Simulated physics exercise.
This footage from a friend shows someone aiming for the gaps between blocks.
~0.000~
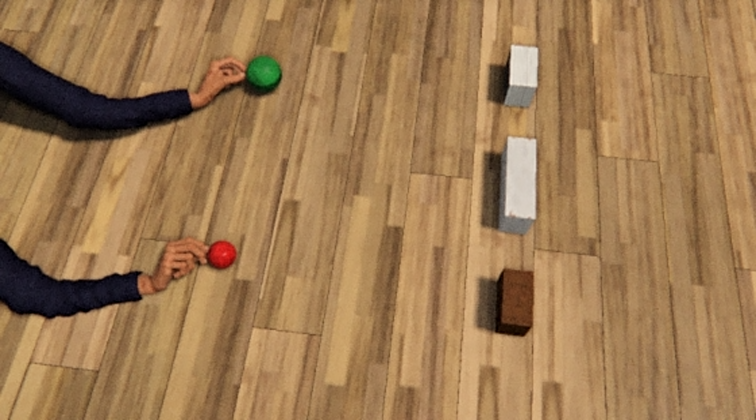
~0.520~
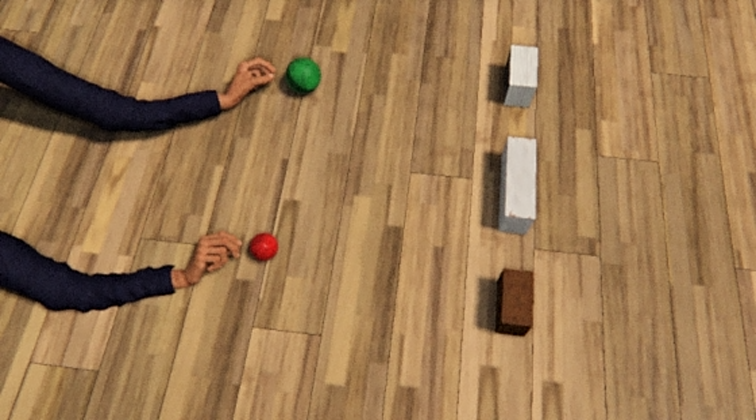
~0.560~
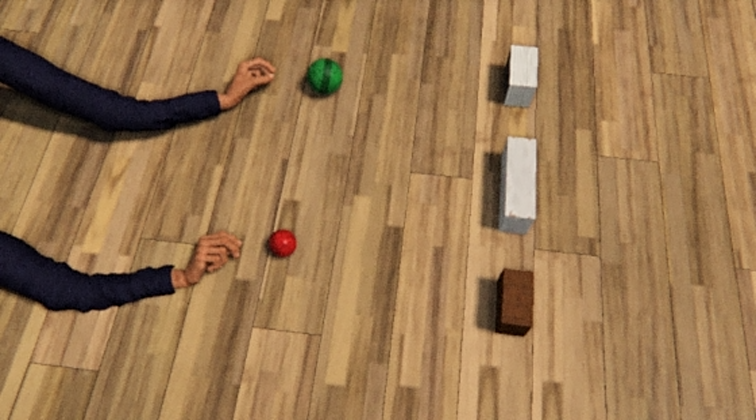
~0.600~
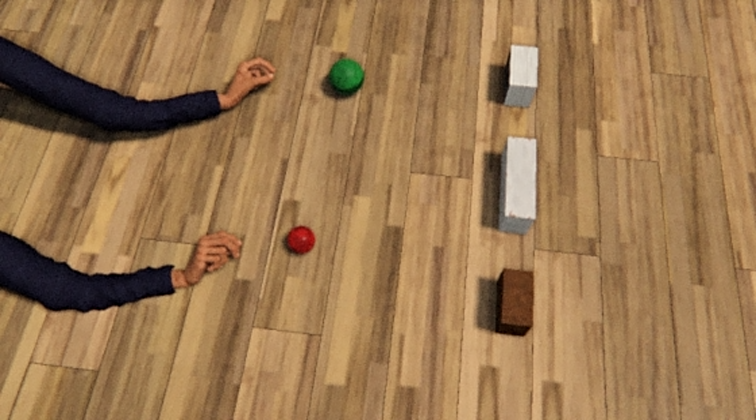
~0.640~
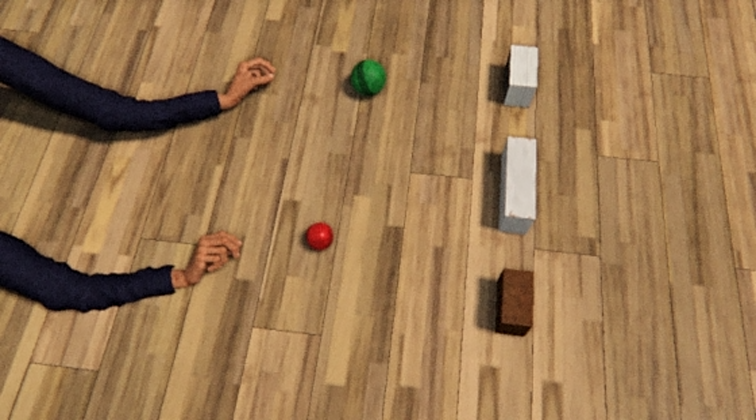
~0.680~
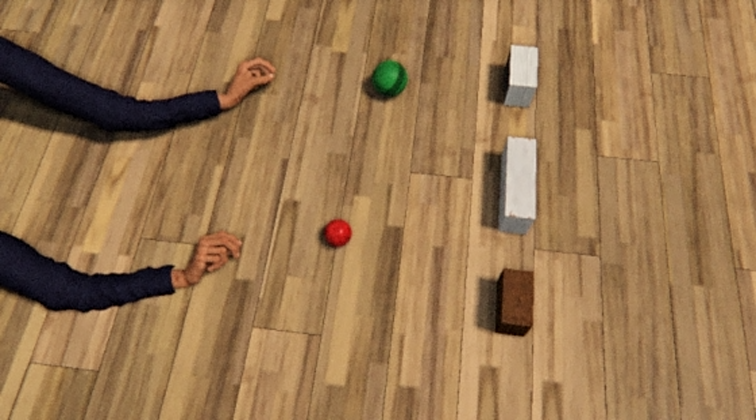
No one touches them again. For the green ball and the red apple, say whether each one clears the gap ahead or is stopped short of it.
Green ball: Stopped short; red apple: Stopped short.
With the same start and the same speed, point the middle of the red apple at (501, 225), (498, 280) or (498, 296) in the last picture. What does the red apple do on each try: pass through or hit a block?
First target: It is blocked. Second: It is blocked. Third: It is blocked.
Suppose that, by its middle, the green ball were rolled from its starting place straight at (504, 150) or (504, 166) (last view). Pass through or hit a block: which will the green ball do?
So, first it runs into a block, then it runs into a block.
Around 1.10 s, green ball coming back near (472, 74); red apple coming back near (482, 197).
Finally (2.3 s), the green ball hits a block; the red apple hits a block.
